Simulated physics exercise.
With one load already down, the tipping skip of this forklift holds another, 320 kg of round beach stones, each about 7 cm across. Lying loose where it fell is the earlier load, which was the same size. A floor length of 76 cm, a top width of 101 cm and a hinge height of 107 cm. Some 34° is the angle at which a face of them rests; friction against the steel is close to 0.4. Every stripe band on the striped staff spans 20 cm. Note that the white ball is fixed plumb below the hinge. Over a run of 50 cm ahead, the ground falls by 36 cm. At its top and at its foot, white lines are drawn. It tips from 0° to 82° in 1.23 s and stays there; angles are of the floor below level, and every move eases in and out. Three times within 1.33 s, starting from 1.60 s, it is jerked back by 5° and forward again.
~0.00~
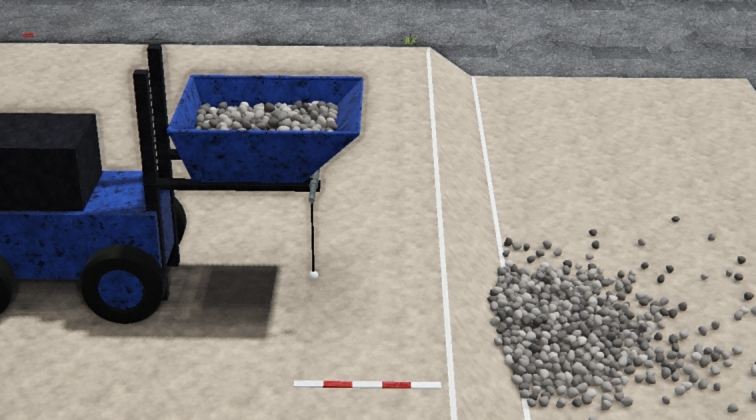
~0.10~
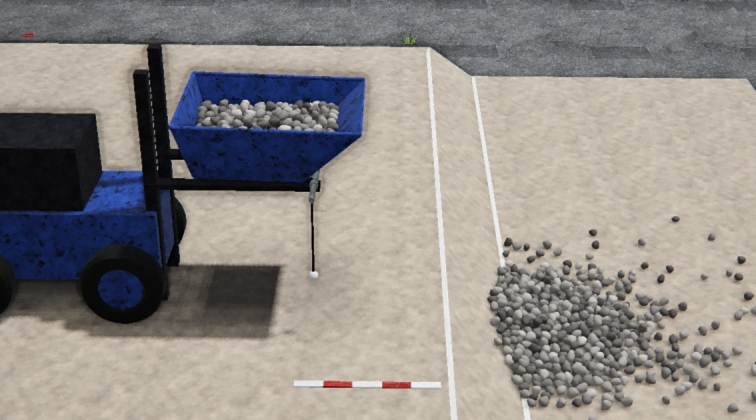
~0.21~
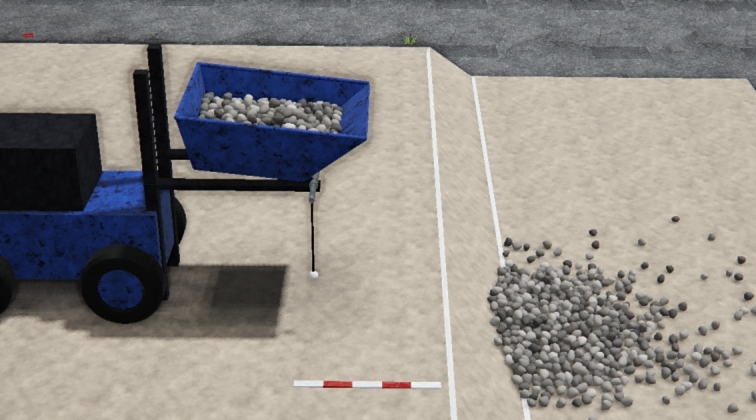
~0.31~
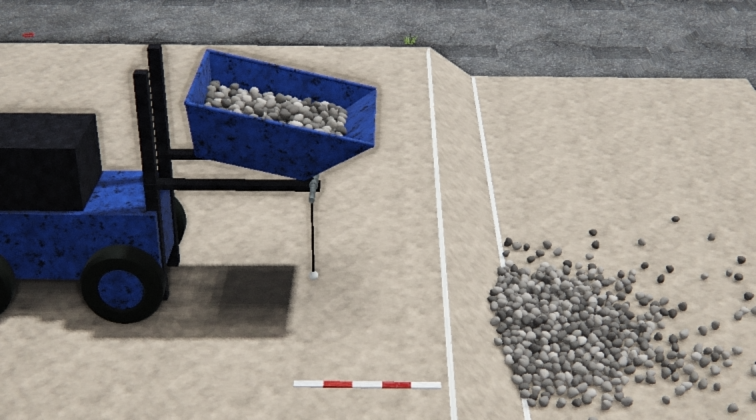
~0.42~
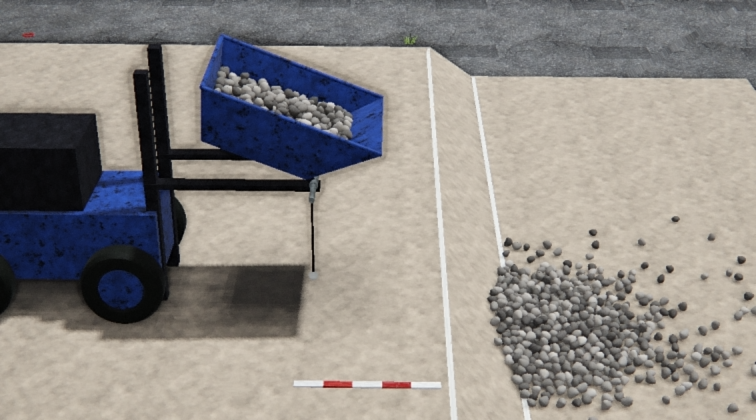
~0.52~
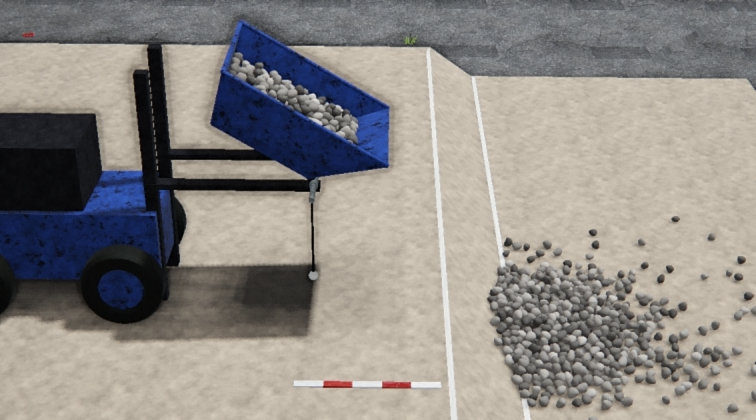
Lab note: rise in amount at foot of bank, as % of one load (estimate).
Approx. 62 %.
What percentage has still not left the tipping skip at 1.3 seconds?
Estimate: 45 % remaining inside, roughly.
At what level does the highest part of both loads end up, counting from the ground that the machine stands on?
10 cm above.
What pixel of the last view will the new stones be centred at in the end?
Near (517, 313).
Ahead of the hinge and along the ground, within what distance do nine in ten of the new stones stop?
About 200 centimetres ahead of it.
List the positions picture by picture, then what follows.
The tipping skip is at 0°, its lip at (359, 134); the top of the load is at (259, 114). The earlier load is highest near (522, 315), 20 cm below ground level, 7 % on the top or the slope, 92 % at the foot of the bank, in the first picture.
The tipping skip is at 2°, its lip at (361, 135); the top of the load is at (244, 111); the stones move at 0.2 m/s on average, in the second picture.
The tipping skip is at 6°, its lip at (366, 139); the top of the load is at (230, 105); the stones move at 0.5 m/s on average, in the third picture.
Lip at (374, 146), floor tilted 13°, highest stones at (224, 94); the stones move at 0.6 m/s on average, in the fourth picture.
Lip at (381, 155), floor tilted 22°, highest stones at (232, 79); the stones move at 0.8 m/s on average, in the fifth picture.
The tipping skip is at 32°, its lip at (388, 166); the top of the load is at (242, 67); the stones move at 0.8 m/s on average, in the sixth picture.
After 0.9 s the floor is at 69°; in per cent of one load, 100 in the tipping skip, 7 on the top or the slope, 92 at the foot of the bank; the foremost stones are at (754, 309).
After 1.3 s the floor is at 82°; in per cent of one load, 43 in the tipping skip, 64 on the top or the slope, 92 at the foot of the bank; the foremost stones are at (754, 309).
After 3.4 s the floor is at 82°; in per cent of one load, 0 in the tipping skip, 44 on the top or the slope, 155 at the foot of the bank; the foremost stones are past the picture's edge.
After 5.9 s the floor is at 82°; in per cent of one load, 0 in the tipping skip, 44 on the top or the slope, 155 at the foot of the bank; the foremost stones are past the picture's edge. Net gain at the foot of the bank, 62.
